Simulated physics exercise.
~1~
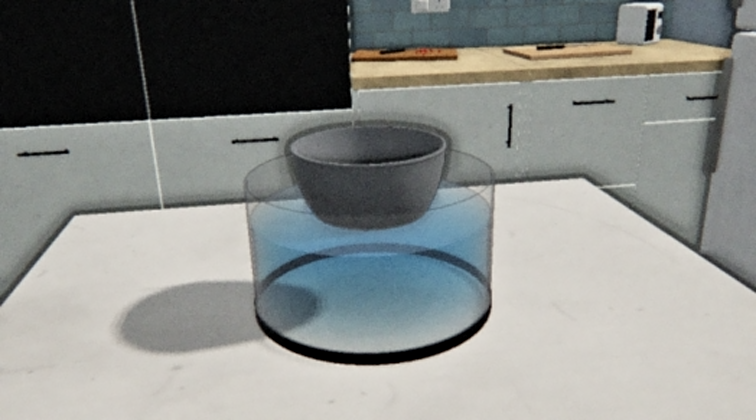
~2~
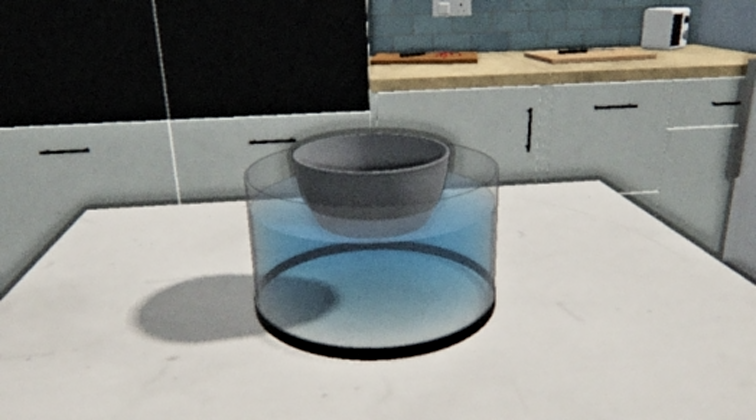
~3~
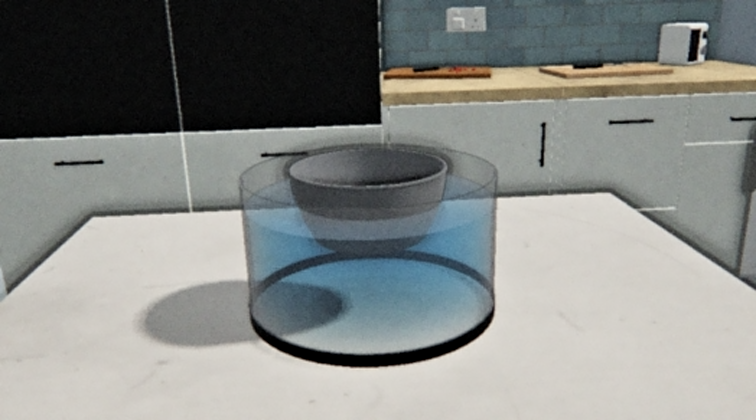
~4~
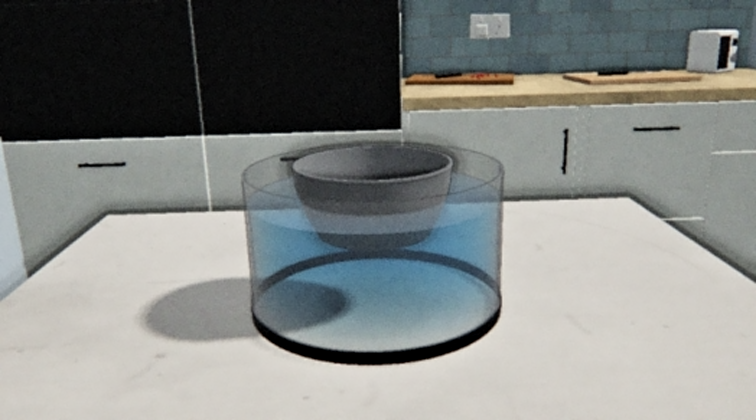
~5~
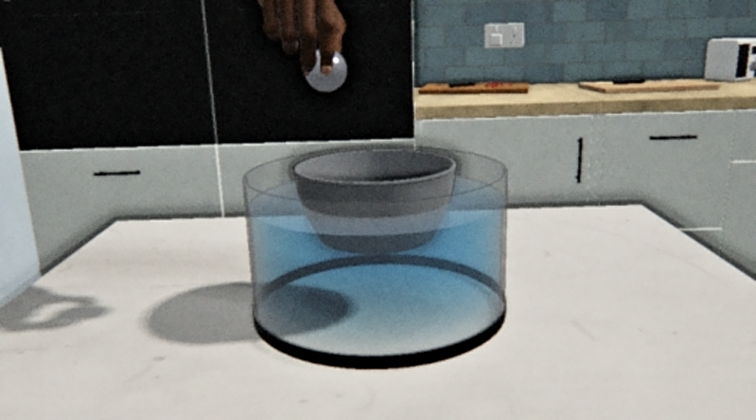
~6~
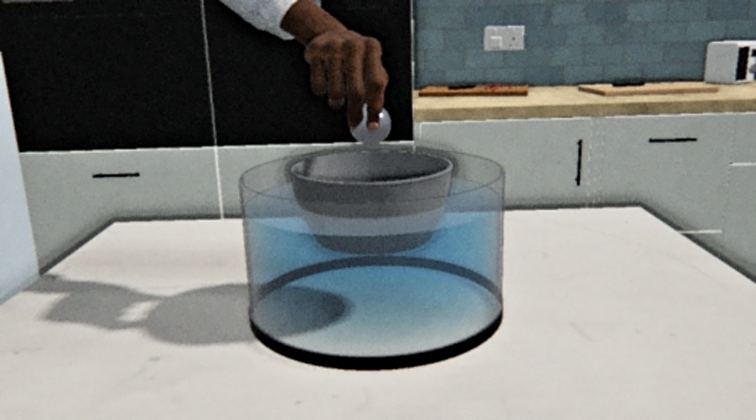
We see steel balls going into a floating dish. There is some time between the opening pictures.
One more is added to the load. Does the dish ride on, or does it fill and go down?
The dish rides on.
Next, the steel ball is in and the dish dips.
After that, it steadies; about a fifth of its side above the surface.
Finally, the dish floats; about a fifth of its side above the surface.
